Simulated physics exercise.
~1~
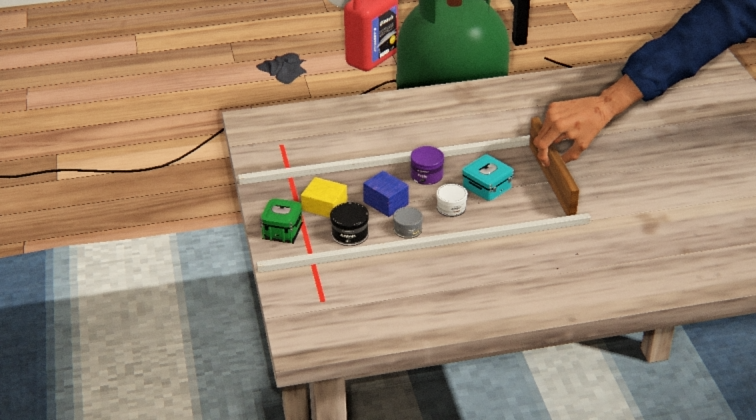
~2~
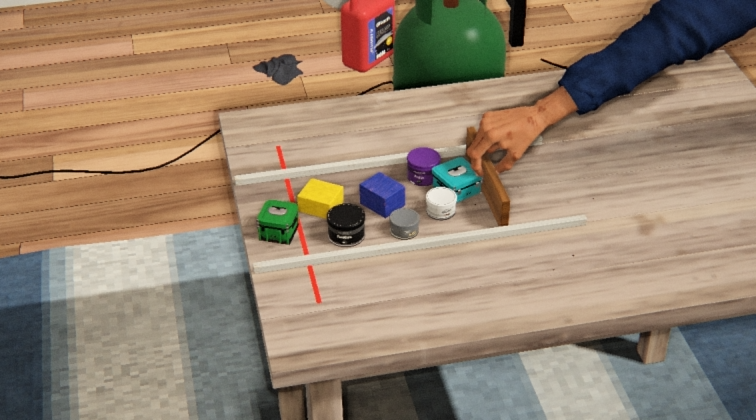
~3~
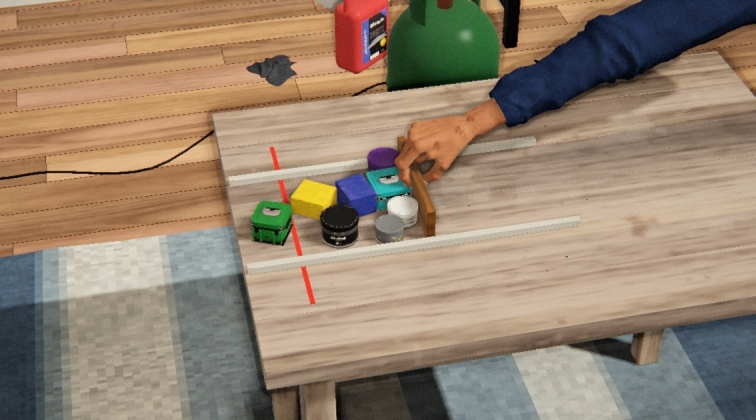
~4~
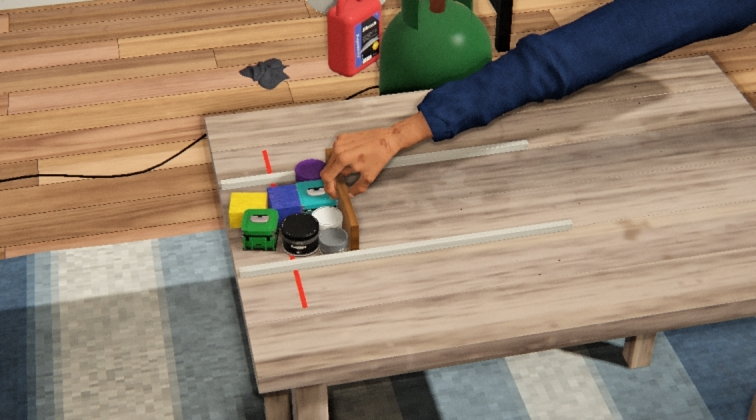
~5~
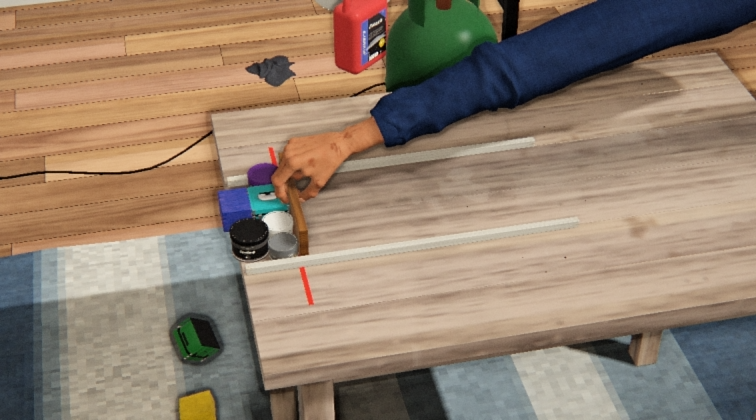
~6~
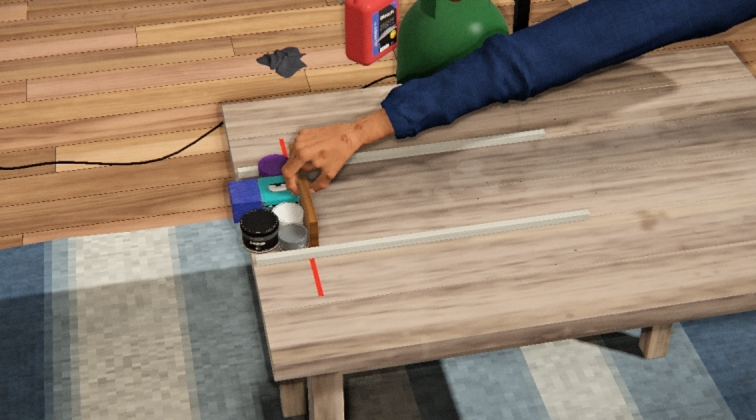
On a wooden table, a hand pushes a board left, knocking two small objects off the edge.
